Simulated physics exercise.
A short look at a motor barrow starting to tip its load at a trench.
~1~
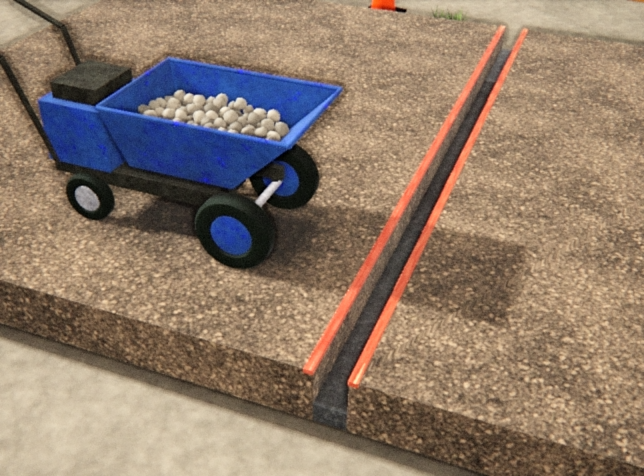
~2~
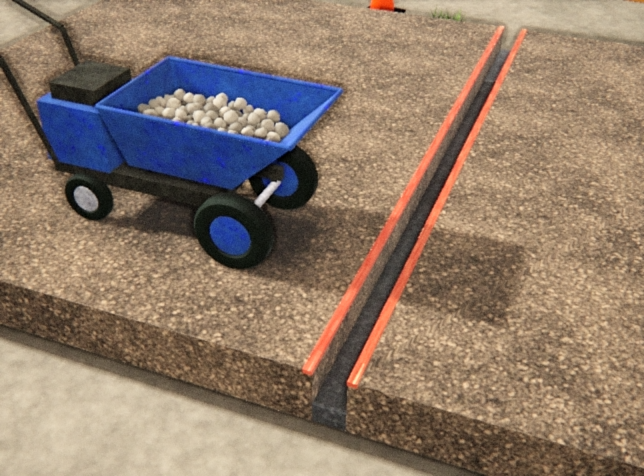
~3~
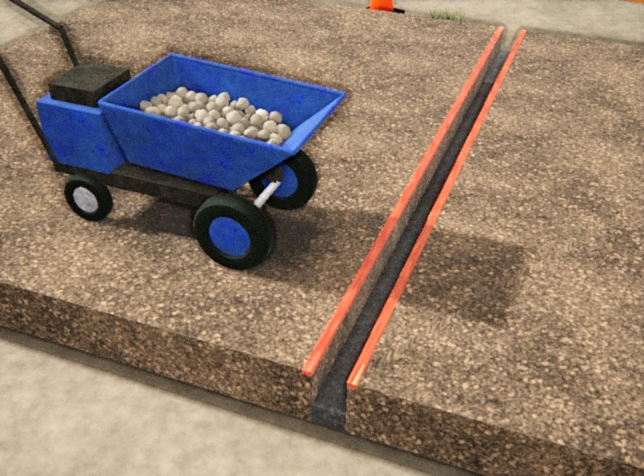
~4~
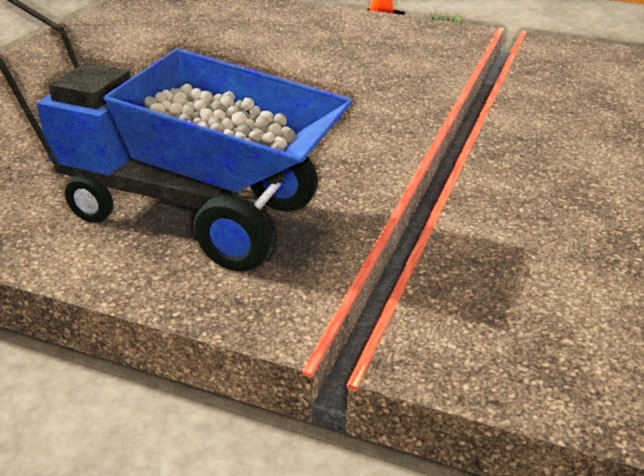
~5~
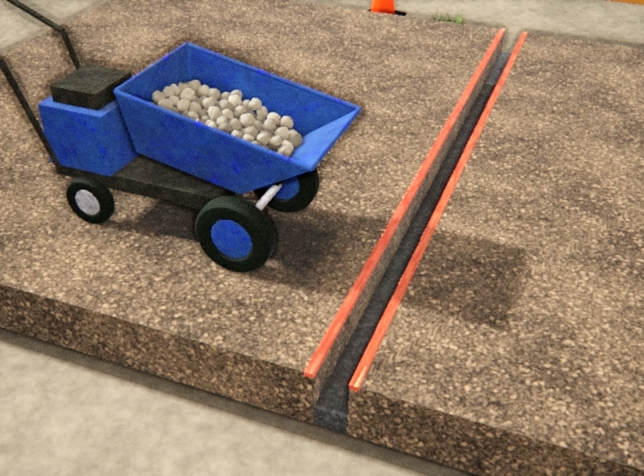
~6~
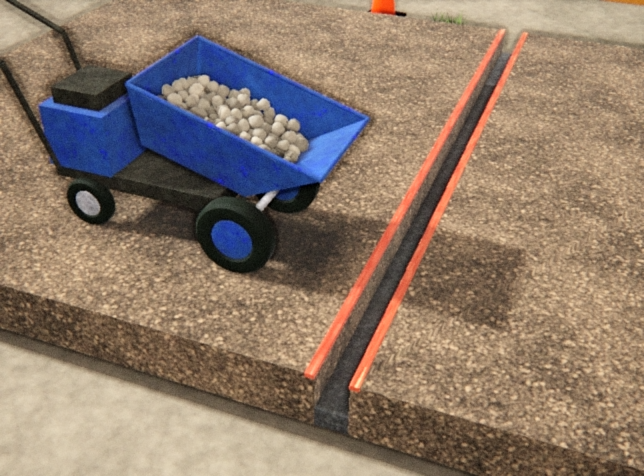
On a slab of coarse brown ground, a blue motor barrow loaded with rounded pale stones stands left of a narrow trench edged with orange-red strips. At first its skip sits level; then the back rises gradually and the front lip dips toward the right, while the wheels stay put.
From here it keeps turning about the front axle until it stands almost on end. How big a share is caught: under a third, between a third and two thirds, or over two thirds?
The trench takes between a third and two thirds.
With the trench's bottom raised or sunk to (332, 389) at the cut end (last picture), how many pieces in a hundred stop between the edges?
Some 20 per cent.
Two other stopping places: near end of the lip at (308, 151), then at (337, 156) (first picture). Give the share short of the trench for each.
First some 0, then 0 per cent.
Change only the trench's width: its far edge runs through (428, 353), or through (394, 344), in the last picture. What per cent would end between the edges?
First some 90, then 70 per cent.
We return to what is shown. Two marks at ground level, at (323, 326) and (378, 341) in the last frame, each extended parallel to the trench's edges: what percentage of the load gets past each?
The first gives 80 %, the second 20 %.
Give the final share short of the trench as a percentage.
Some 0 per cent.
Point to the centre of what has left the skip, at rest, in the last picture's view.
At about (398, 276).
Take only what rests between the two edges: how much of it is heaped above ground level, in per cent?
Some 15 per cent.
Soon after the last picture, skip tipped steeply; all in the skip.
A little later, skip tipped right over; about two thirds in the skip; about a quarter in or heaped over the trench; a small part beyond it.
Later still, skip tipped right over; about a quarter in the skip; a stray few short of the trench; about half in or heaped over the trench; about a quarter beyond it.
At rest, skip tipped right over; about a quarter in the skip; a stray few short of the trench; about half in or heaped over the trench; about a quarter beyond it.
